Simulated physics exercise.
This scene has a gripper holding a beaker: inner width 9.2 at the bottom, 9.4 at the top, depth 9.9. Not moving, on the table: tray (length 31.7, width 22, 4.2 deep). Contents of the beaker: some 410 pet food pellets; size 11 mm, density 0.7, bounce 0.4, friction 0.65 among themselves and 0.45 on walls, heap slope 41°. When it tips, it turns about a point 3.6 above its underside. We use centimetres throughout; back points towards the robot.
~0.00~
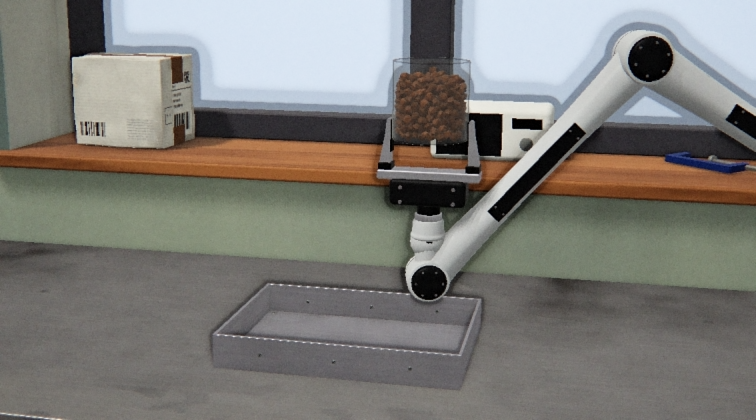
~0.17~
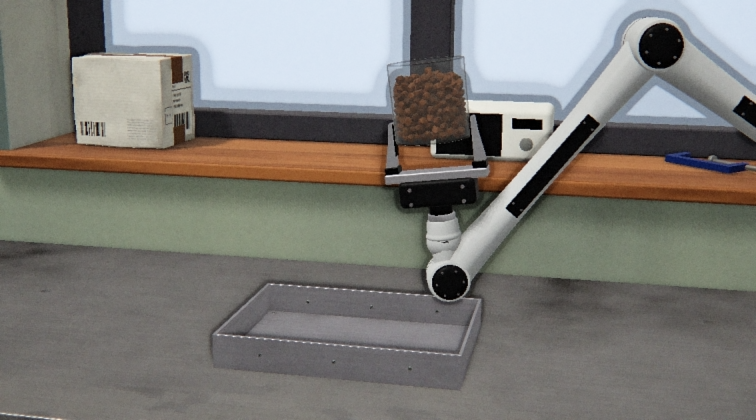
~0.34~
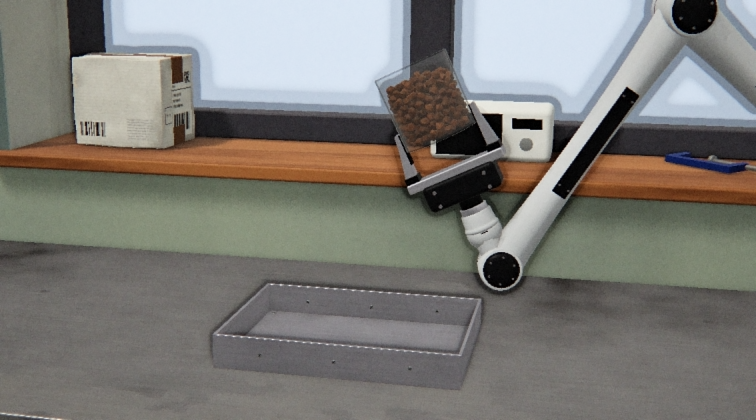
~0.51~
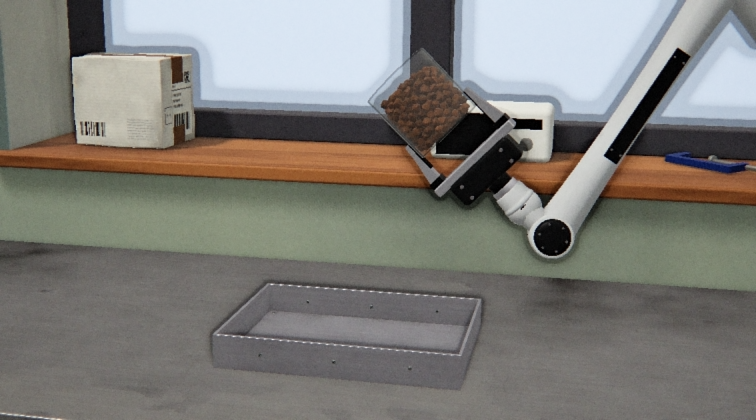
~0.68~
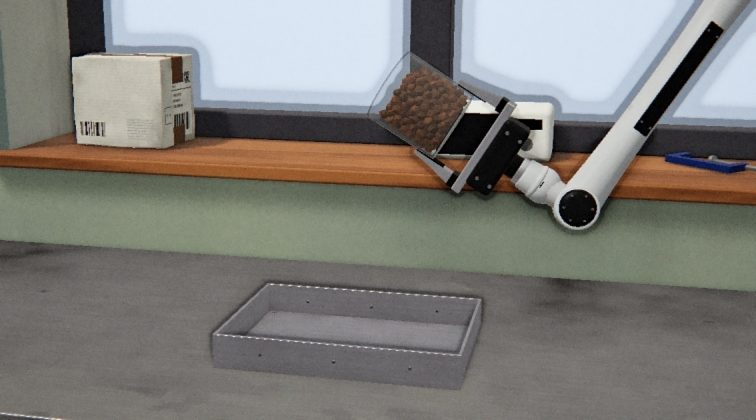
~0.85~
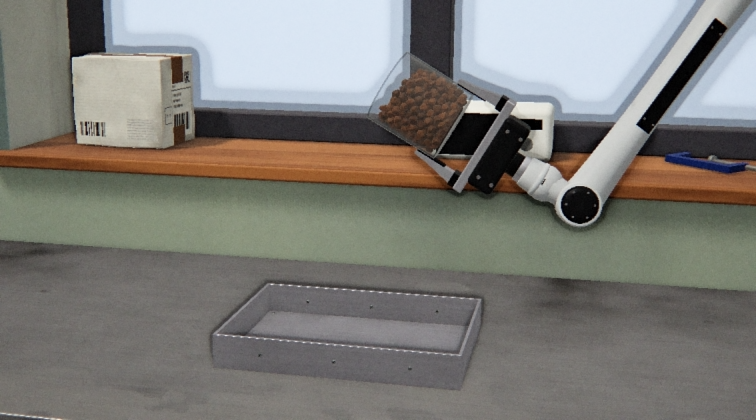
On a grey table by a windowed wall, a white robot arm holds a clear beaker of brown pellets upright above and behind an empty grey tray. The arm swings its wrist to the right, tilting the beaker steadily leftward, then slows with it leaning steeply, the pellets still inside.
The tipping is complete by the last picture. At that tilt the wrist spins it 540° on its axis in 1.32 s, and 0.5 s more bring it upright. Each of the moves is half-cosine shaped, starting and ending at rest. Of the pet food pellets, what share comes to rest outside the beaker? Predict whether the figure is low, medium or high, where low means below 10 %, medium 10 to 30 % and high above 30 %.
Low.
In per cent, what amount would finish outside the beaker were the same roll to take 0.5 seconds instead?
Then about 0 per cent.
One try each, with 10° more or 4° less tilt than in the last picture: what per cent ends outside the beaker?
Roughly 10 and 0 per cent.
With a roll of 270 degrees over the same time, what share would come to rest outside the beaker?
In that case it would be around 0 percent.
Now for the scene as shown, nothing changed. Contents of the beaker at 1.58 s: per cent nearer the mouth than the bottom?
Mouth-half share: Approx. 40 %.
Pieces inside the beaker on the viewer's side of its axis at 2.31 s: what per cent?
My guess would be around 55 per cent.
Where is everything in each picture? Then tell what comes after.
In the first picture, beaker middle at (431, 101), upright; upper third of the load around (429, 86), from x 400 to 465, top at y 70; 406 in the beaker.
In the second picture, beaker middle at (430, 101), tipped 7°; upper third of the load around (429, 87), from x 395 to 465, top at y 70.
In the third picture, beaker middle at (426, 102), tipped 26°; upper third of the load around (428, 88), from x 390 to 465, top at y 70.
In the fourth picture, beaker middle at (423, 104), tipped 46°; upper third of the load around (427, 90), from x 385 to 465, top at y 70.
In the fifth picture, beaker middle at (422, 106), tipped 59°; upper third of the load around (426, 92), from x 385 to 465, top at y 70.
In the sixth picture, beaker middle at (422, 106), tipped 60°; upper third of the load around (426, 92), from x 385 to 465, top at y 75; 406 in the beaker.
By 1.58 s, tipped 60°, highest piece 39 above the table; 405 in the beaker, 1 in flight or on a rim.
By 2.31 s, tipped 50°, highest piece 38 above the table; 402 in the beaker, 3 in the tray, 1 in flight or on a rim.
By 2.87 s, upright, highest piece 39 above the table; 402 in the beaker, 4 in the tray.
By 3.57 s, upright, highest piece 39 above the table; 402 in the beaker, 4 in the tray.
Final count, 402 in the beaker, 4 in the tray. That is 1 % outside the beaker.
